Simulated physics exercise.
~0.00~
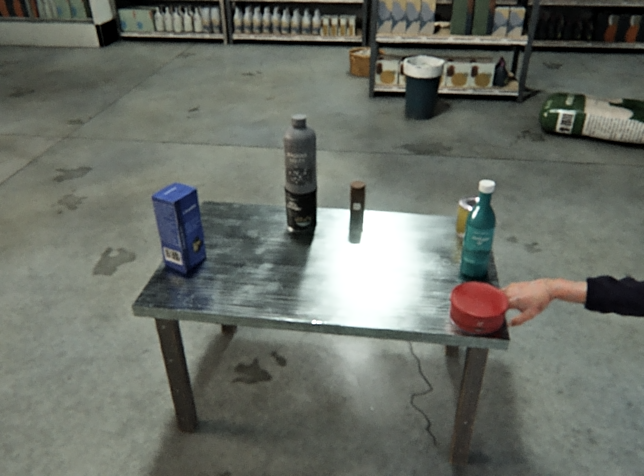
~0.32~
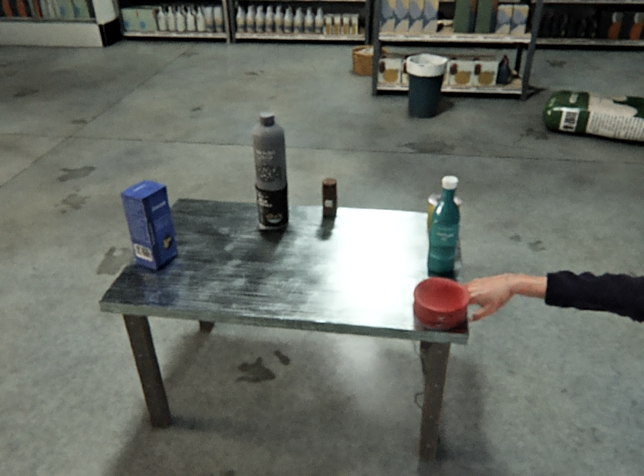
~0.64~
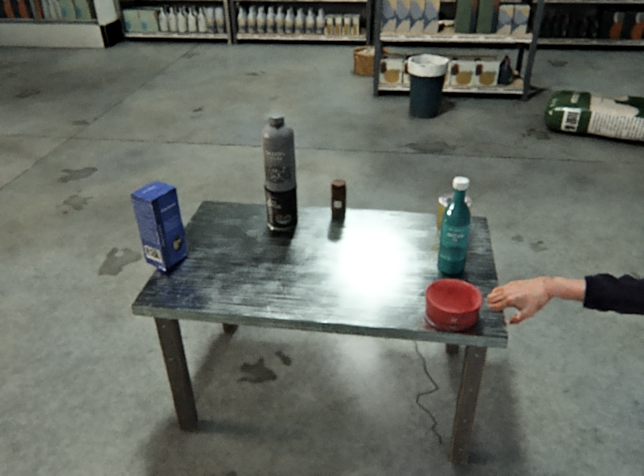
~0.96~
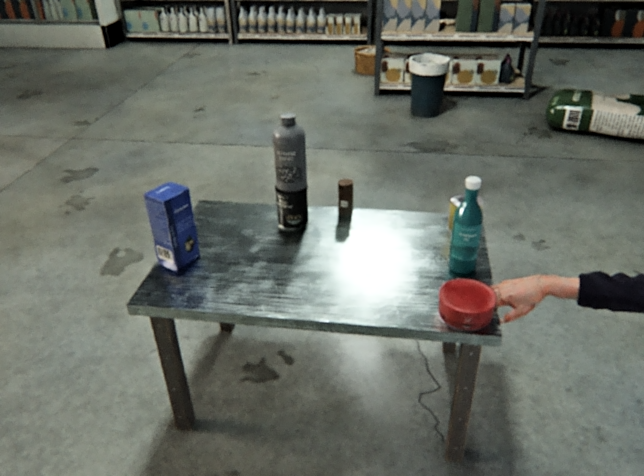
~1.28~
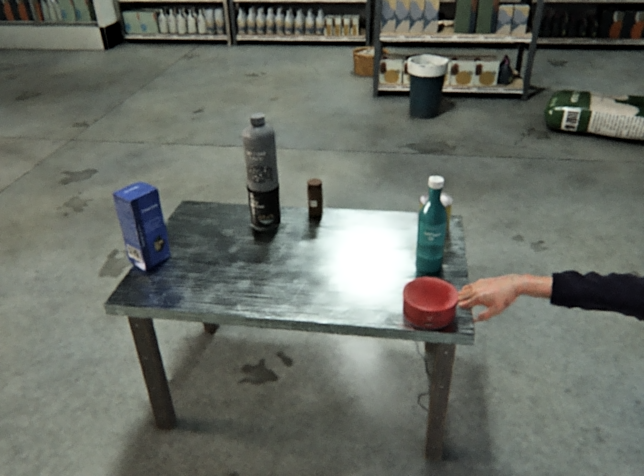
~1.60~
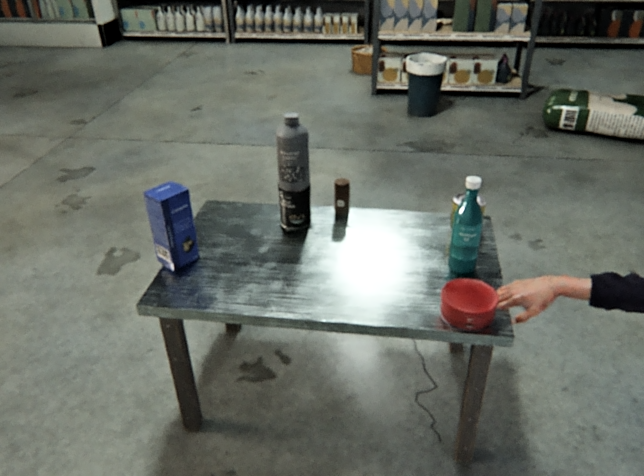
Work table sliding left and right twice beside a reaching hand, its bottles, blue carton and red tub all staying upright.
